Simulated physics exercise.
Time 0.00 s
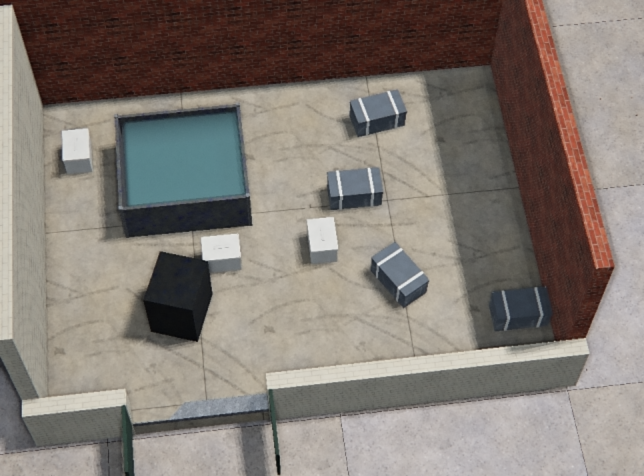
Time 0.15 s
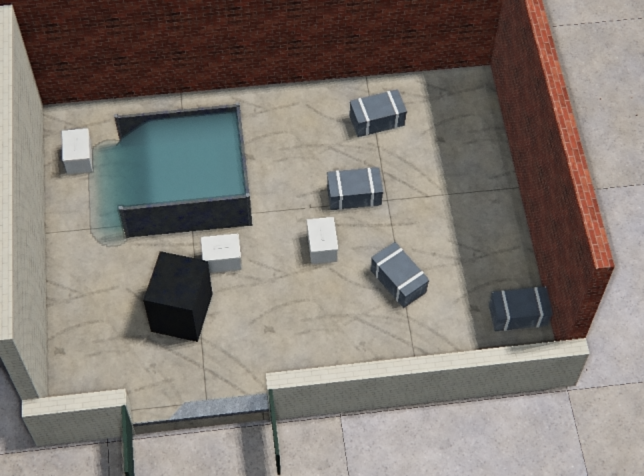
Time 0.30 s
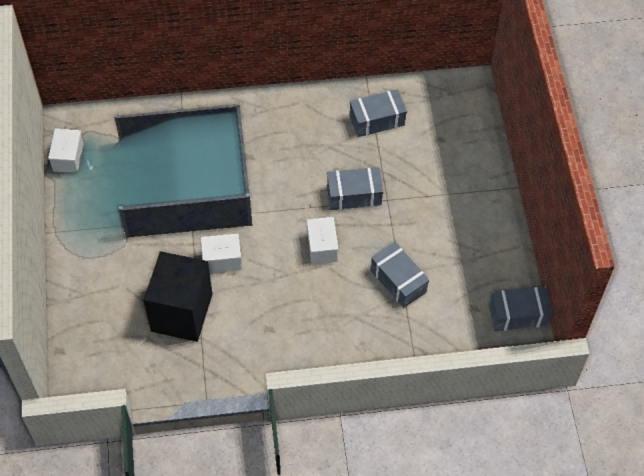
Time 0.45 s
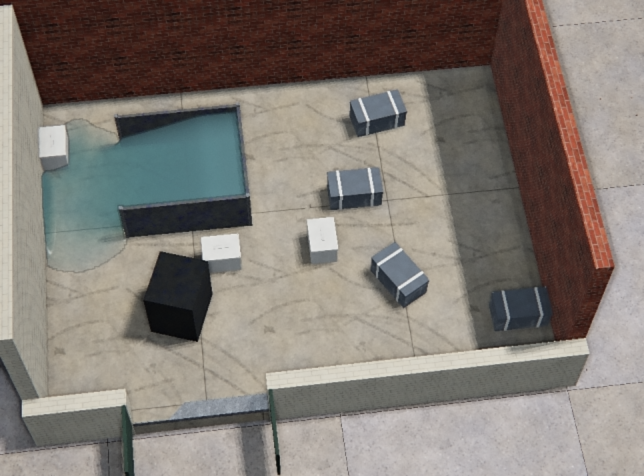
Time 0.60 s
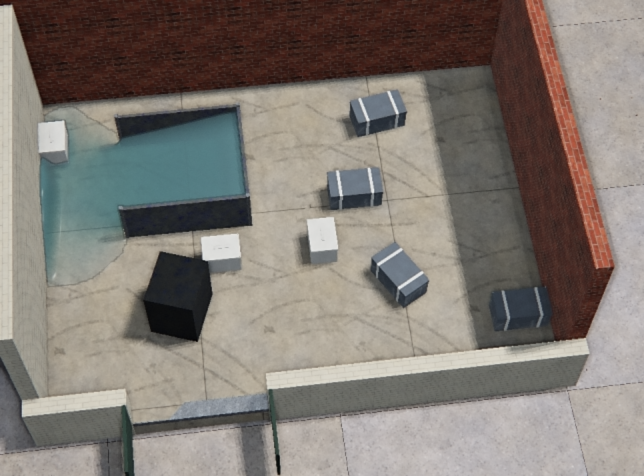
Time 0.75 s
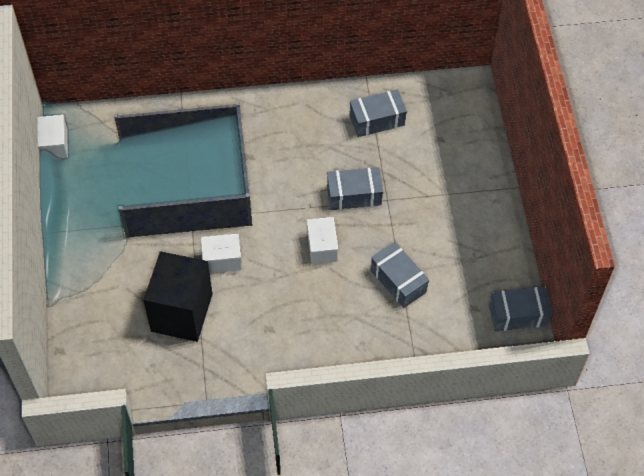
In this clip, water pours from the left side of a dark rectangular tank in a walled yard, spreads across the paving to the pale left wall, and pushes a white box leftward while the other boxes stay still.
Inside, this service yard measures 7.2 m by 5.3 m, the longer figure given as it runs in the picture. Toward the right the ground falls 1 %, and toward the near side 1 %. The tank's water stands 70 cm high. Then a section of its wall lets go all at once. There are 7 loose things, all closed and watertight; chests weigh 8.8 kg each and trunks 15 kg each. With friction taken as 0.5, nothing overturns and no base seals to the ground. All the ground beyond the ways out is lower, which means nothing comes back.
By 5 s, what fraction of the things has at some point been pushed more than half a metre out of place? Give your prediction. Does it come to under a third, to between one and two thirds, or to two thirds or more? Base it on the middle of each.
Under a third.
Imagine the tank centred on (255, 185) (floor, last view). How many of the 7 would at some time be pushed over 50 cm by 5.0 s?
In that case the number is 2.
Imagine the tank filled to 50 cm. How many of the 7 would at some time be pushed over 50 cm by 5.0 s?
I count 2 of them in that case.
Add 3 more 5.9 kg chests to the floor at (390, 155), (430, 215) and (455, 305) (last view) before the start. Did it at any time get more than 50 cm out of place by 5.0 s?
One after another they come out above it, inside the limit, inside the limit.
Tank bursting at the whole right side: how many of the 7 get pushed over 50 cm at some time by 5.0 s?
Then 5 of them would.
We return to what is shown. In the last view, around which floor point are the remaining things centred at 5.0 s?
Close to pixel (400, 224).
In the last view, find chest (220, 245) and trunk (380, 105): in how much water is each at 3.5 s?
I'd estimate 1 cm for the first and 4 cm for the second.
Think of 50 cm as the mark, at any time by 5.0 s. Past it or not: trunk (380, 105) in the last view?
Verdict: Exceeding.
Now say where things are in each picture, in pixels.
In the first picture, a chest at (75, 144), on the bottom; a chest at (322, 234) rests on the ground; 2.8 m2 under water; 0 of 7 have shifted.
In the second picture, a chest at (75, 144) rests on the ground; a chest at (322, 234) rests on the ground; 3.7 m2 under water; 0 of 7 have shifted.
In the third picture, a chest at (65, 144) rests on the ground, 16 cm from its start; a chest at (322, 234), on the bottom; 4.8 m2 under water; 1 of 7 have shifted.
In the fourth picture, a chest at (52, 141) rests on the ground, 36 cm from its start; a chest at (322, 234), on the bottom; water covers 5.7 m2; 1 of 7 have shifted.
In the fifth picture, a chest at (51, 137) rests on the ground, 38 cm from its start; a chest at (322, 234) rests on the ground; water covers 6.2 m2; 1 of 7 have shifted.
In the sixth picture, a chest at (51, 130) floats, 40 cm from its start; a chest at (322, 234), on the bottom; 6.5 m2 under water; 1 of 7 have shifted.
After 1.1 s 1 of 7 are over 50 cm from their spots; 1 afloat.
After 2.2 s 1 of 7 are over 50 cm from their spots; 1 afloat.
After 3.5 s 2 of 7 are over 50 cm from their spots; 1 afloat.
After 5.0 s 2 of 7 are over 50 cm from their spots, and 2 have been at some point; 1 afloat.
